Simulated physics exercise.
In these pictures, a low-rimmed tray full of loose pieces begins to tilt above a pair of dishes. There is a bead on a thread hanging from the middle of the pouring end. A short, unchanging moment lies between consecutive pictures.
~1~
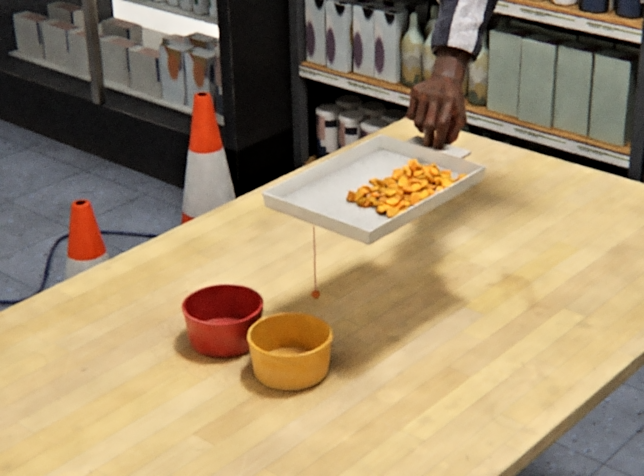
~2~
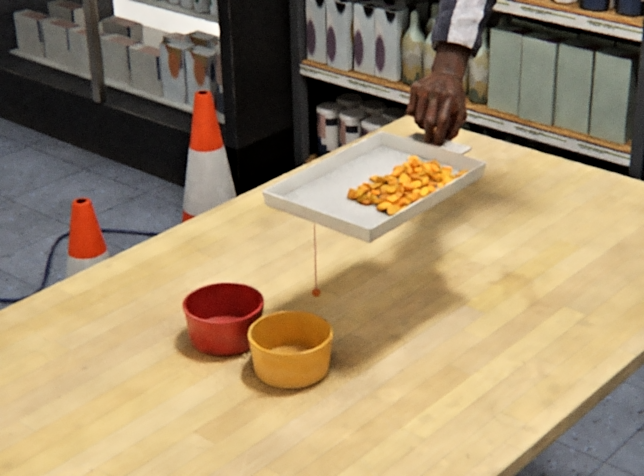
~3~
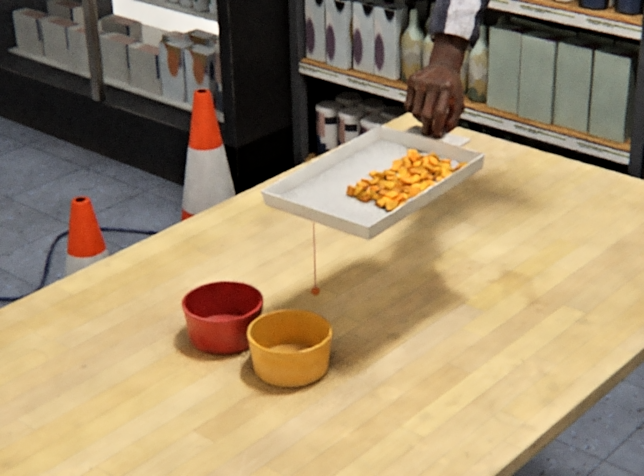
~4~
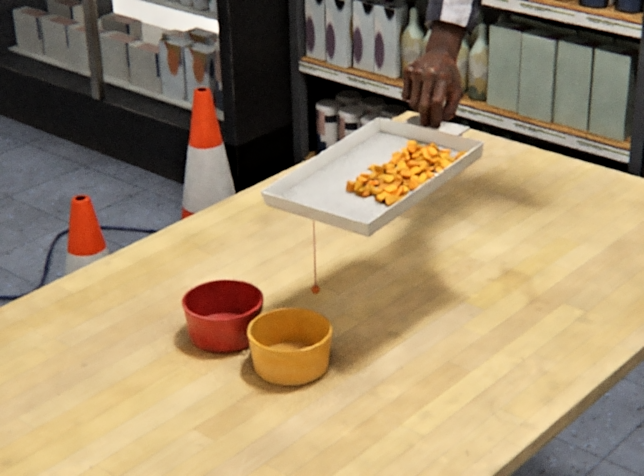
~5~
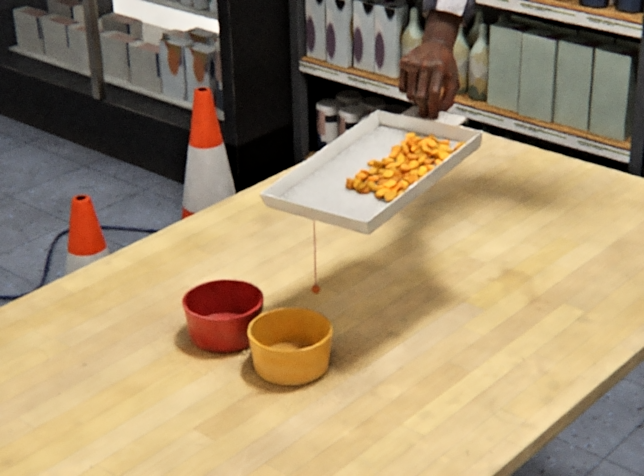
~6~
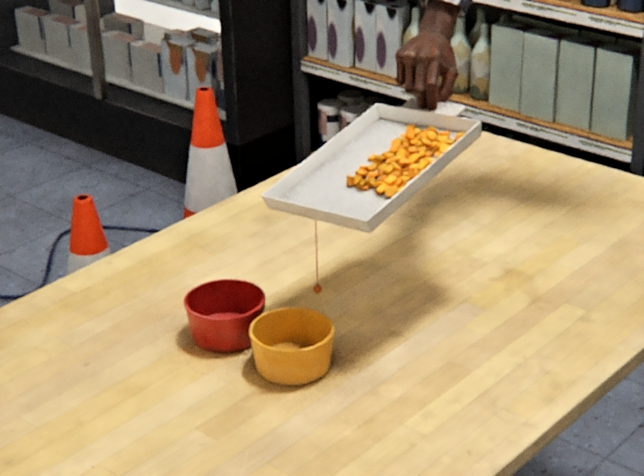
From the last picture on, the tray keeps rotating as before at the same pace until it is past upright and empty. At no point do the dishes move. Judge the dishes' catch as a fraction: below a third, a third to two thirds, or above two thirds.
Below a third.
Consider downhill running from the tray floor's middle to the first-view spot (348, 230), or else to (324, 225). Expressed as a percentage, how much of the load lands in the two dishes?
In turn 20 and 60 in a hundred.
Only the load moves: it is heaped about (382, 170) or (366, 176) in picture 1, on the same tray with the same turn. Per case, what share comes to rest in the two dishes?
Respectively 10 and 10 per cent.
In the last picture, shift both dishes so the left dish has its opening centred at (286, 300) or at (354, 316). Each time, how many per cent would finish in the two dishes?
First placement: 50 per cent; second placement: 0 per cent.
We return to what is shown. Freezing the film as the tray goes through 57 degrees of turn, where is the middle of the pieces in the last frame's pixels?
Roughly (294, 196).
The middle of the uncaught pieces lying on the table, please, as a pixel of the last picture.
Around (277, 317).
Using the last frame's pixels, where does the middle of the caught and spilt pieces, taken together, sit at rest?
The centre comes to rest near (276, 318).
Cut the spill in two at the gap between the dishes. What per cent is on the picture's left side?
About 20 percent of the spill.
Shortly afterwards, tray tipped steeply; the whole lot on the tray.
Next, tray tipped right over; the bulk on the tray; only a few in the left dish; a little outside both; a little in the air.
Some moments later, tray tipped past a quarter turn; only a few in the right dish; a little in the left dish; all but a few outside both.
In the end, tray tipped past a quarter turn; only a few in the right dish; a little in the left dish; all but a few outside both.
